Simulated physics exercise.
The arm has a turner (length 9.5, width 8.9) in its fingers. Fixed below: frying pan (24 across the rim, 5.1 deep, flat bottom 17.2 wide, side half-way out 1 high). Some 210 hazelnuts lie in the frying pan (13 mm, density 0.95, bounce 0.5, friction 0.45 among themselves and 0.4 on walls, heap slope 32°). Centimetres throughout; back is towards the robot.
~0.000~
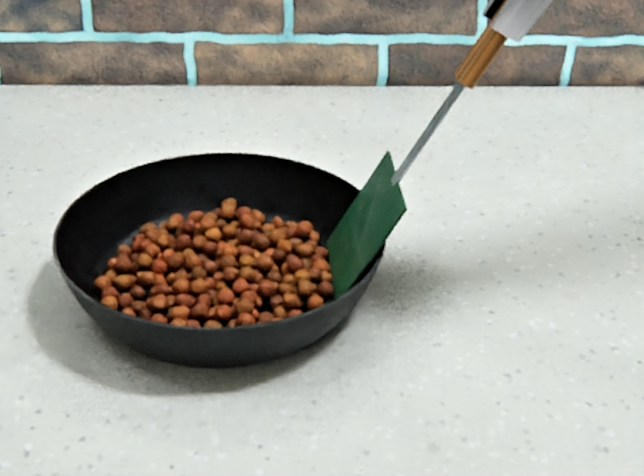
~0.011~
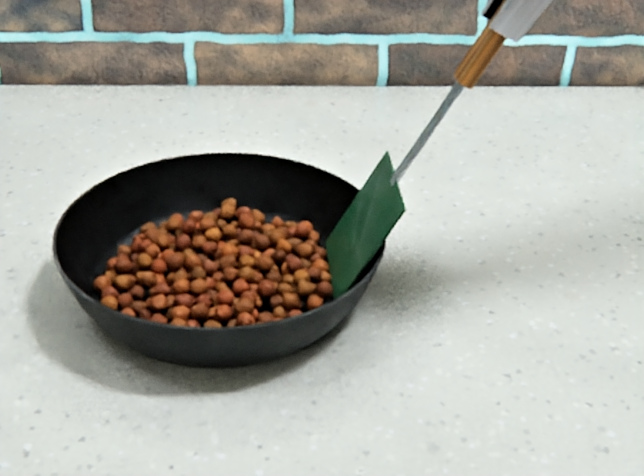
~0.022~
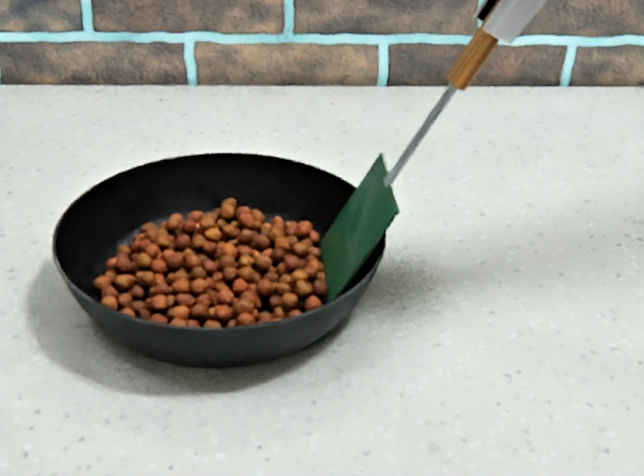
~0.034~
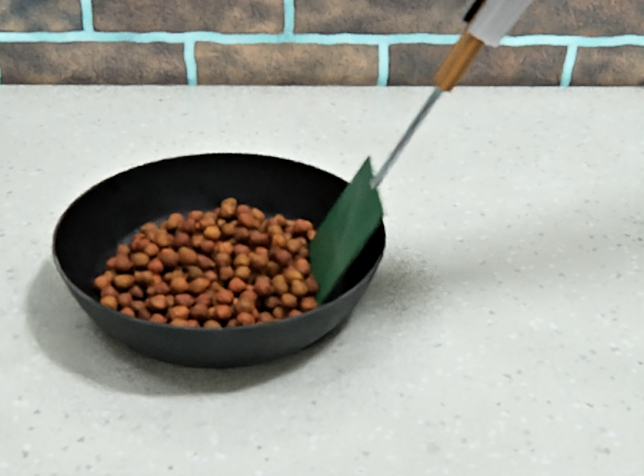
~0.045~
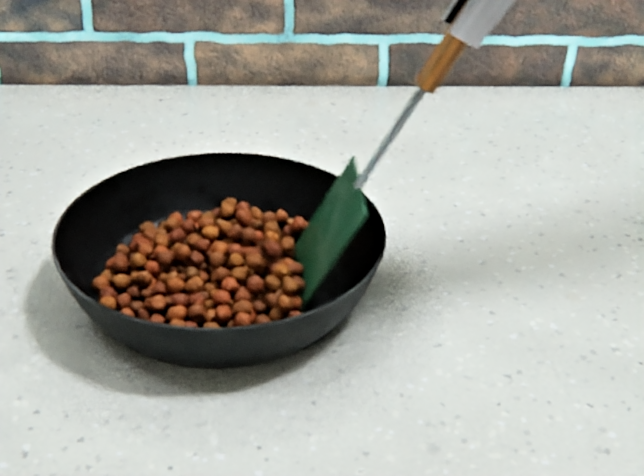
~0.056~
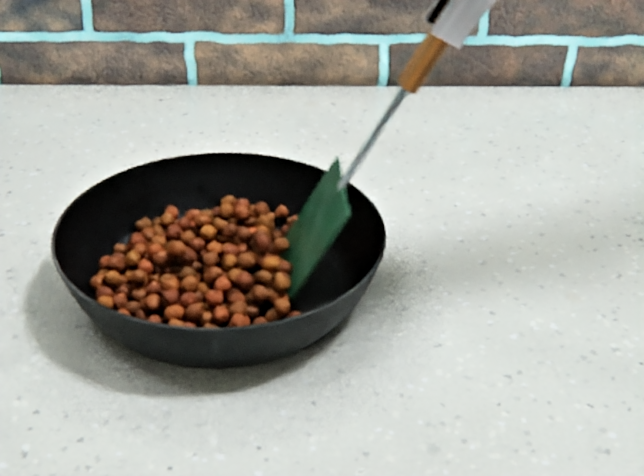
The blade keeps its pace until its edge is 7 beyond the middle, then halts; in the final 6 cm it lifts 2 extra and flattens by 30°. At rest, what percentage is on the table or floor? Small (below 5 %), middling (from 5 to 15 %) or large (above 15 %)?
Answer: Middling; from 5 to 15 % of the hazelnuts finish on the table or floor.
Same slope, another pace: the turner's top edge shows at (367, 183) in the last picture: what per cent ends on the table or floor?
Some 0 per cent.
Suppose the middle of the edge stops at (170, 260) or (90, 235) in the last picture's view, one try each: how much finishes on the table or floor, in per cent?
About 0 and 30 per cent.
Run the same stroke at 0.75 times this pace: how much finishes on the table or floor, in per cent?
Some 0 per cent.
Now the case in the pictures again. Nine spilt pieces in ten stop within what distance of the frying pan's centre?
Some 35 cm.
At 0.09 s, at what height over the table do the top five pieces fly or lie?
Roughly 5 cm.
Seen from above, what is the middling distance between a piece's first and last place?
Roughly 4 cm.
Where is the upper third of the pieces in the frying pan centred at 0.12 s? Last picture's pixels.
At about (175, 247).
After 0.09 s, sloping 62°, highest piece 5 above the table; 209 in the frying pan.
After 0.12 s, sloping 52°, highest piece 5 above the table; 209 in the frying pan.
After 0.34 s, sloping 32°, highest piece 9 above the table; 193 in the frying pan, 7 on the table or floor, 9 on the blade or in flight.
After 1.39 s, sloping 32°, highest piece 5 above the table; 193 in the frying pan, 16 on the table or floor.
In the end, 193 in the frying pan, 16 on the table or floor. That is 8 % on the table or floor.
